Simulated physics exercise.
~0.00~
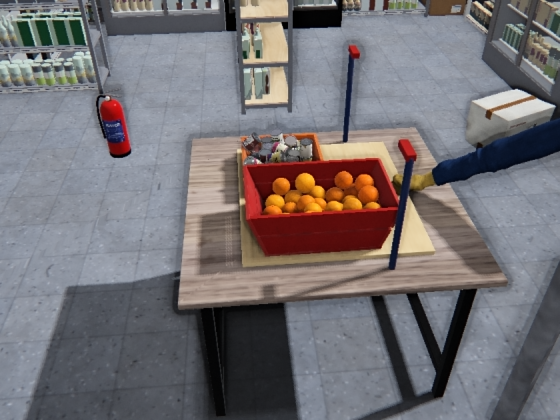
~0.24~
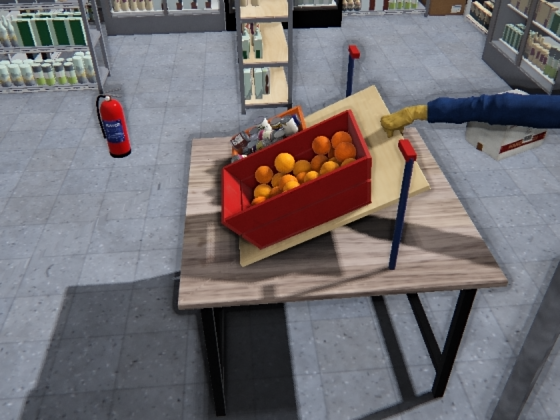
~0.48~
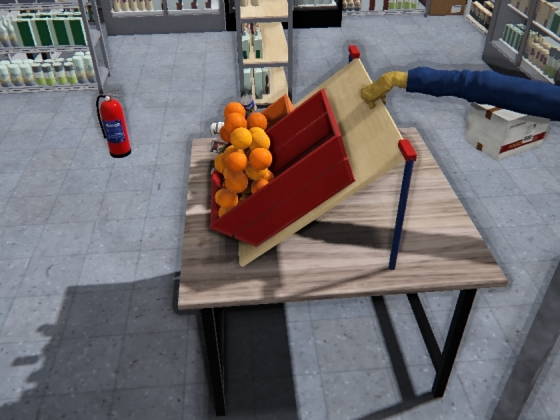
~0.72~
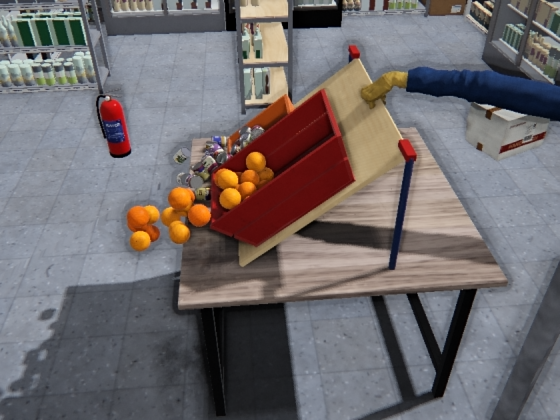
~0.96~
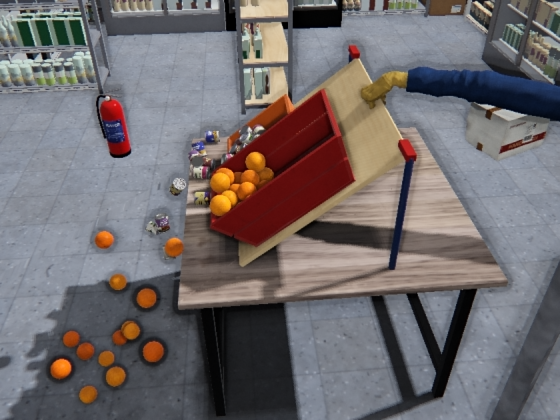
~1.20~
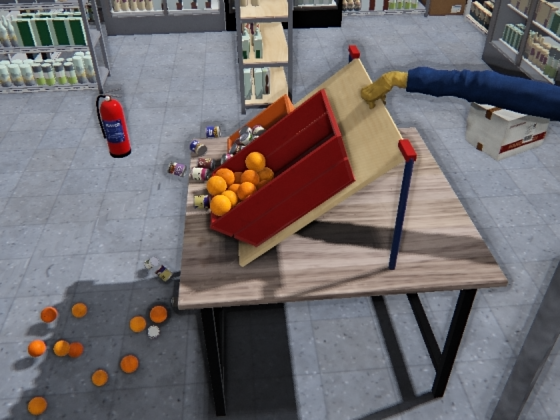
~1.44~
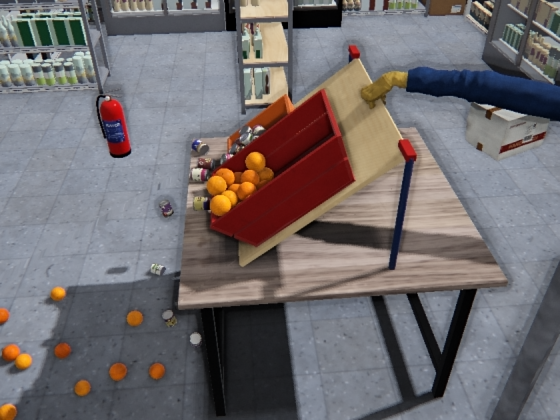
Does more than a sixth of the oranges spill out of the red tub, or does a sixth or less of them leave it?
More than a sixth of the oranges spill out of the red tub, dropping past the left edge of the table and scattering across the floor, though a cluster stays inside.
